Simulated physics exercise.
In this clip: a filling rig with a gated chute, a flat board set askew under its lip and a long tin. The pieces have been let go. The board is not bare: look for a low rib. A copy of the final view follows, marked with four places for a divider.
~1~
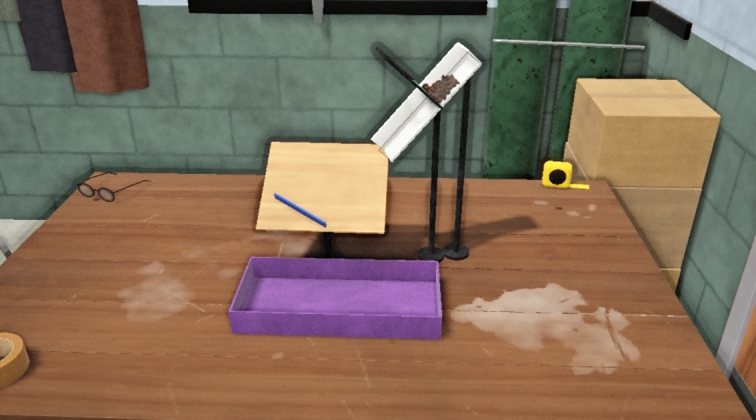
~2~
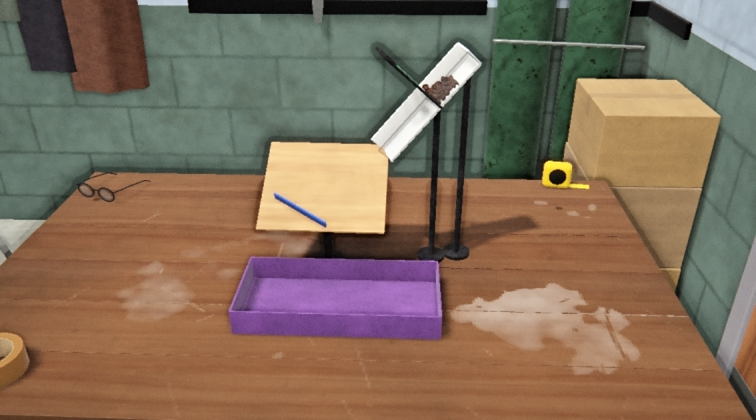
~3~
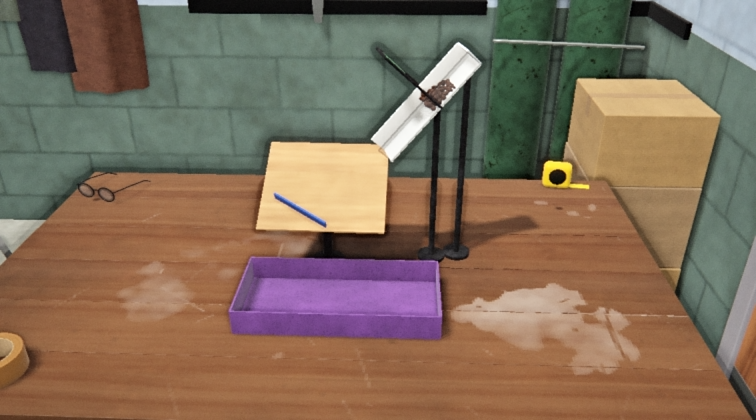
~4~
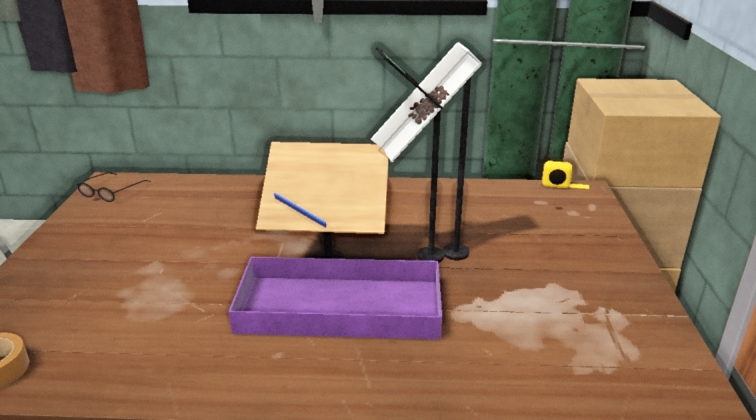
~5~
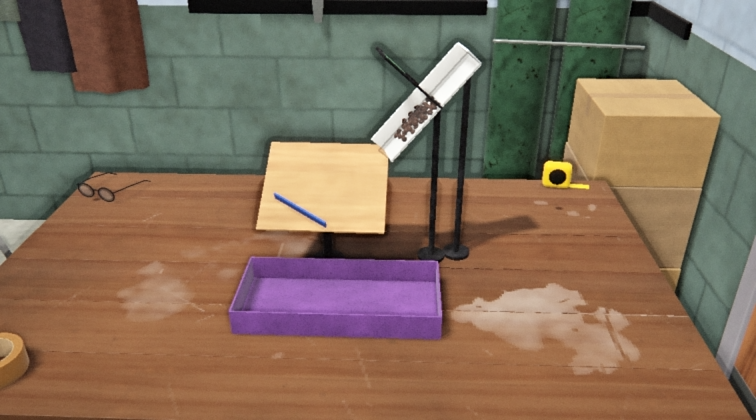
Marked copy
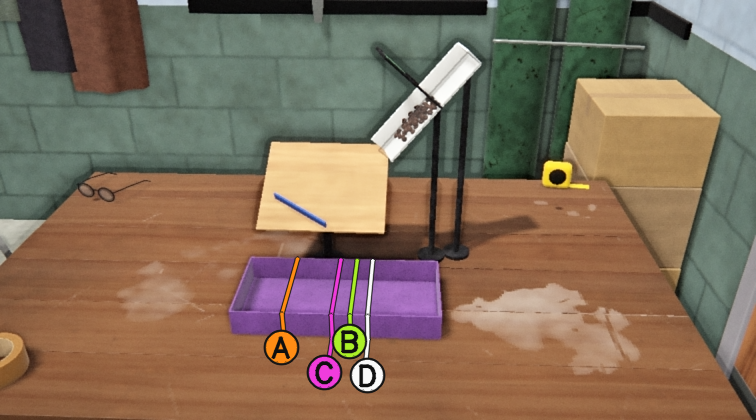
A tilted white chute stands above a wooden board while small brown pieces slide down it.
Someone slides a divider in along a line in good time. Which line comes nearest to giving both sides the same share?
The answer is line C.
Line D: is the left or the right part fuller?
Left.
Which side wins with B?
More lands on the left.
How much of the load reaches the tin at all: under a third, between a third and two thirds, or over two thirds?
About that: Over two thirds.
On the marked copy, line A crosses the front rim at (282, 313); line B crosses the front rim at (350, 314); line C crosses the front rim at (331, 314); line D crosses the front rim at (367, 315).
If A is chosen, of what is caught, a stray few on the left of the divider, nearly all on the right.
If B is chosen, of what is caught, nearly all on the left of the divider, a small part on the right.
If C is chosen, of what is caught, about half on the left of the divider, about half on the right.
If D is chosen, of what is caught, nearly all on the left of the divider, a stray few on the right.
